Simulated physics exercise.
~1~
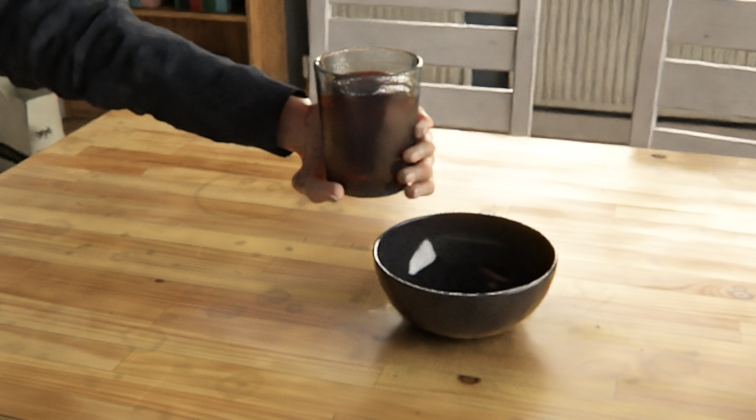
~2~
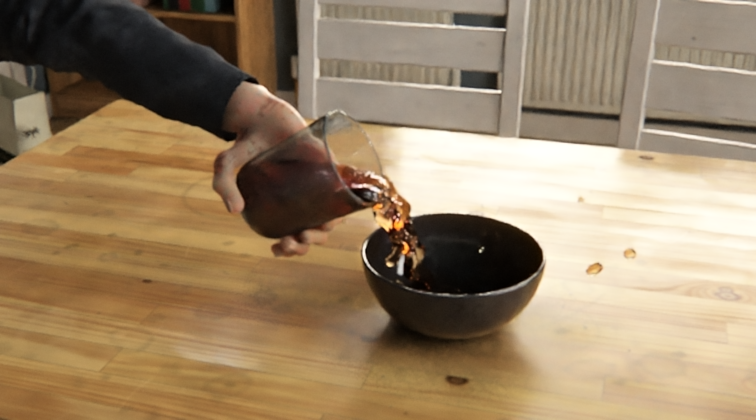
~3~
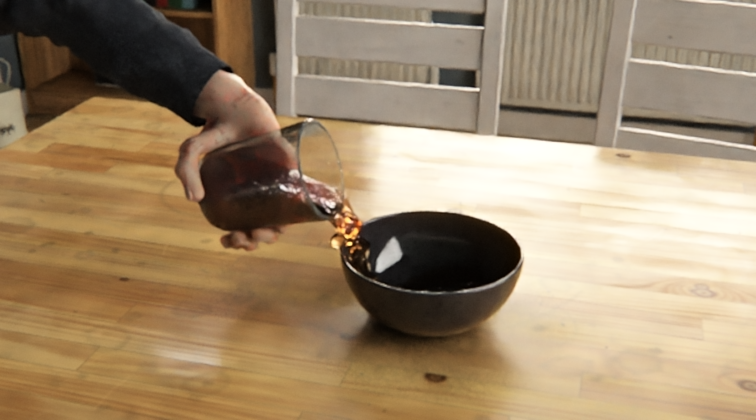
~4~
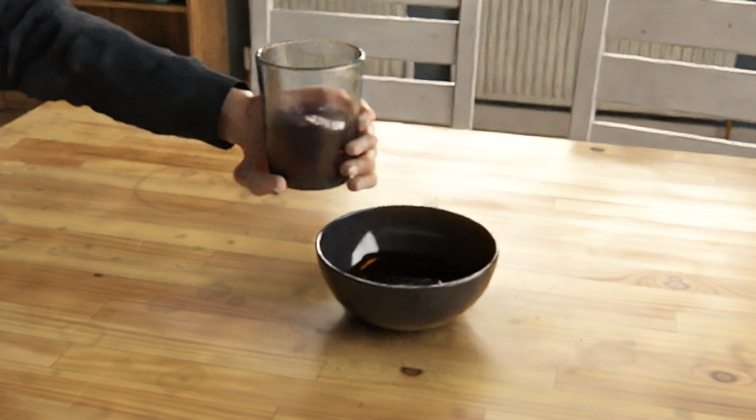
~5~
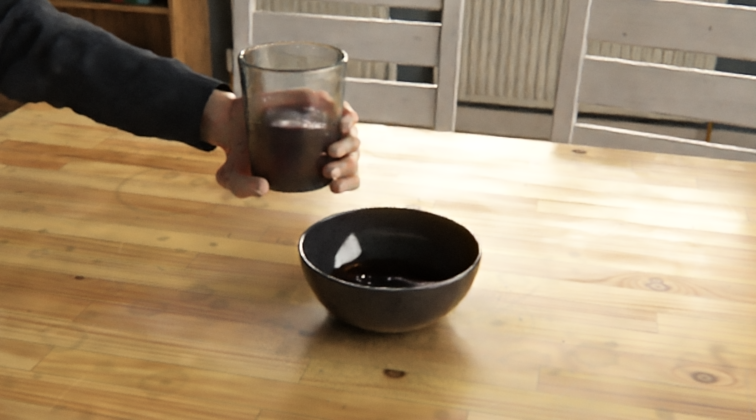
A hand in a dark sleeve reaches in from the left, holding a clear glass tumbler nearly full of dark reddish-brown tea above an empty black round bowl. They are on a light wooden table, seen from slightly above, with pale slatted chairs behind. The wrist tips the glass to the right, and tea runs into the bowl, glinting amber. A second, steeper tilt sends more over the rim as the view drifts slightly right. The hand then turns the tumbler upright and holds it still, partly full, above the bowl, where a dark pool of tea now sits.
